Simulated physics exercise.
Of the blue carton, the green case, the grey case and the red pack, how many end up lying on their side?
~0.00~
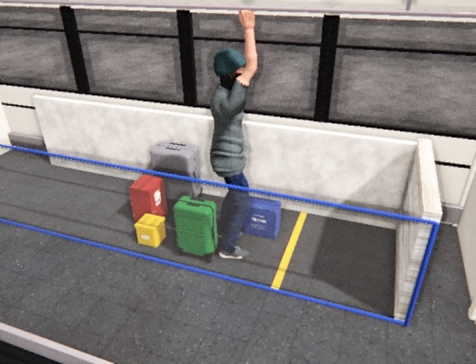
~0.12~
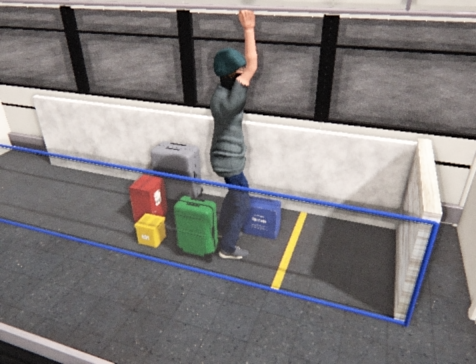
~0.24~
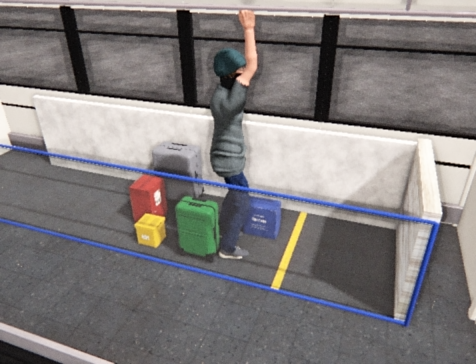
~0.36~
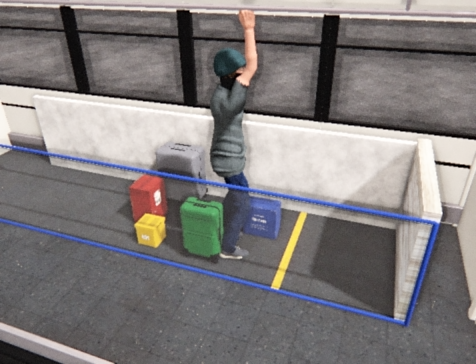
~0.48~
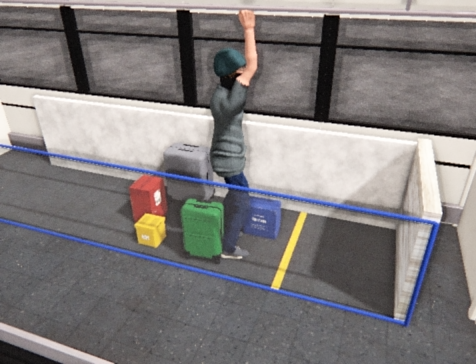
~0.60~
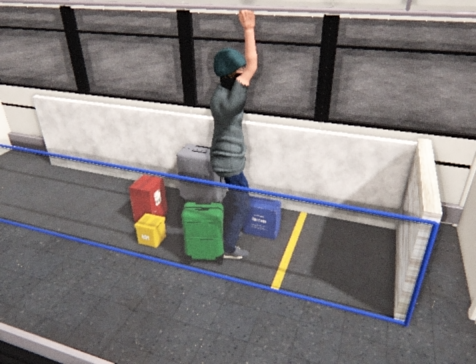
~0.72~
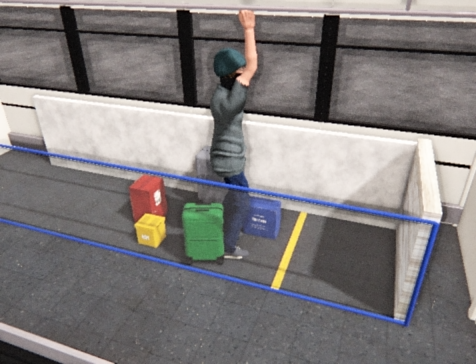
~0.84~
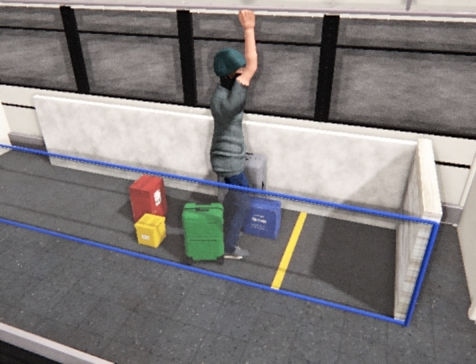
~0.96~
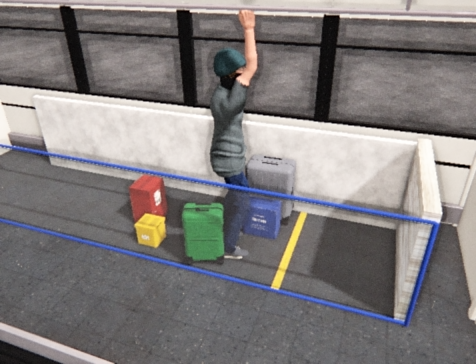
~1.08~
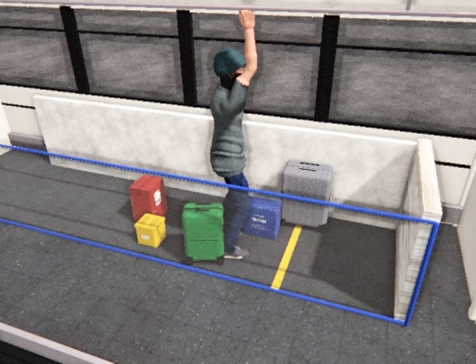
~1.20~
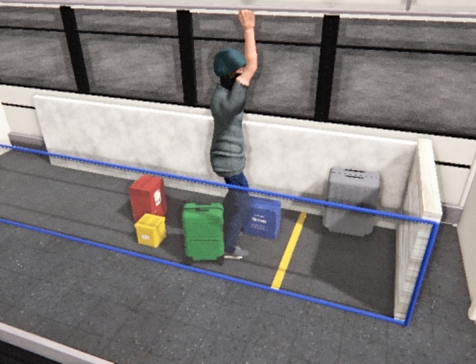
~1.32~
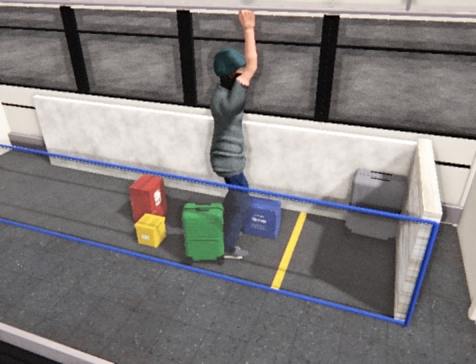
None of them end up on their side. All four are still upright at the end.
